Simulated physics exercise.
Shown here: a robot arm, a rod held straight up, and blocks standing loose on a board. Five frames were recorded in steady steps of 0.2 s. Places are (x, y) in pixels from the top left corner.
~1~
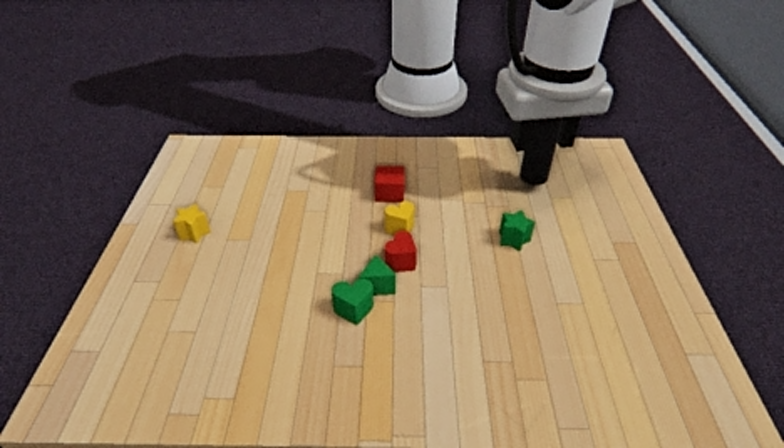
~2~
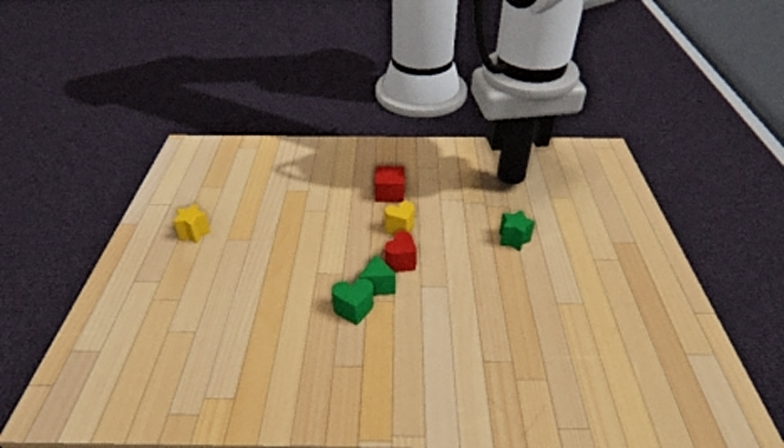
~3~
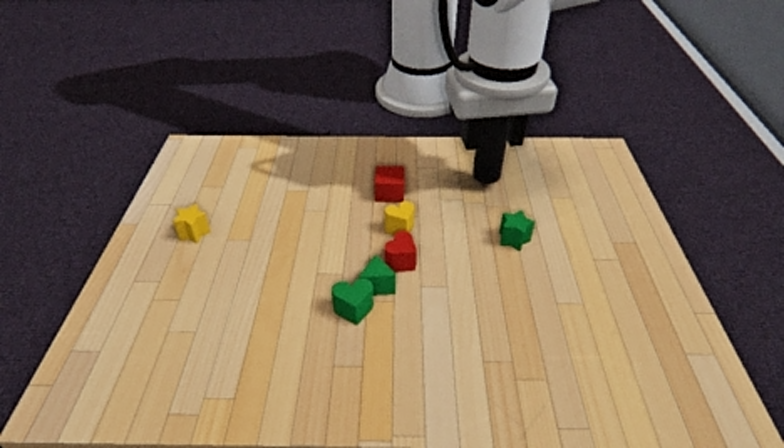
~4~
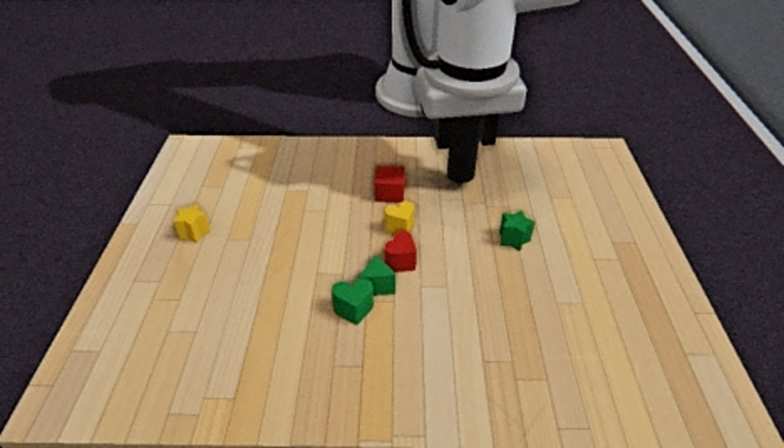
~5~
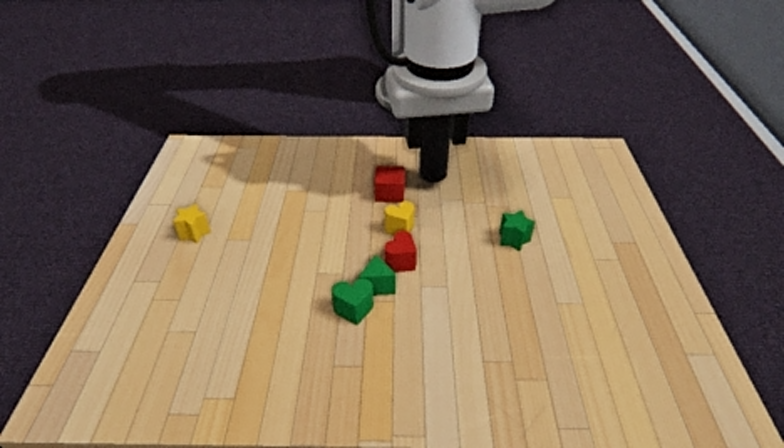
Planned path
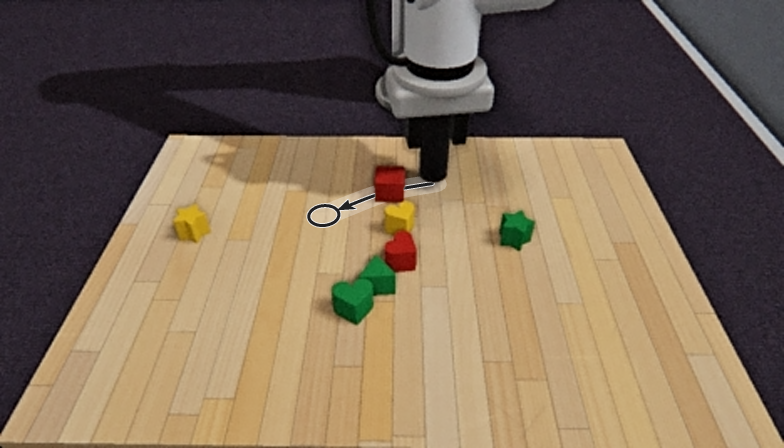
A robot arm moves its upright black rod left along the board's far edge, behind still blocks.
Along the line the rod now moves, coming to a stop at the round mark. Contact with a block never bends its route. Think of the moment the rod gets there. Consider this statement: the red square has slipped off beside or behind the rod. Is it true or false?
My answer: False.
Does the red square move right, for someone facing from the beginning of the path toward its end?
No, that is not how it ends up.
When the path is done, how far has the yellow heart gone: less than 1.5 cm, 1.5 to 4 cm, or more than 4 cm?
The move is short, under 1.5 cm.
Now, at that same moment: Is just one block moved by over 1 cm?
Yes.
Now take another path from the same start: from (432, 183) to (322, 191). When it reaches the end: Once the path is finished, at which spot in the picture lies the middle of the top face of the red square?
About (349, 188).
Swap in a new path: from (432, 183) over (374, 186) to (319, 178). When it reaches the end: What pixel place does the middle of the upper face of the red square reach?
For the centre of its top, I'd go with (353, 184).
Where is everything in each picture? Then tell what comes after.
In the first picture, rod's lower end at (534, 177); red square at (390, 174); yellow heart at (401, 209).
In the second picture, rod at (511, 176); blocks still.
In the third picture, rod at (487, 175); blocks still.
In the fourth picture, rod at (461, 175); blocks still.
In the fifth picture, rod at (433, 174); red square at (390, 174); yellow heart at (401, 209).
Drawn move, from (432, 183) by way of (377, 195) to (324, 215).
The first path, step by step. One third of the way, rod at (395, 181); red square at (370, 180), turned 25° anticlockwise.
Two thirds of the way, rod at (359, 192); red square at (335, 195), turned 50° anticlockwise.
At the end, rod at (323, 206); red square at (299, 212), turned 65° anticlockwise; yellow heart still.
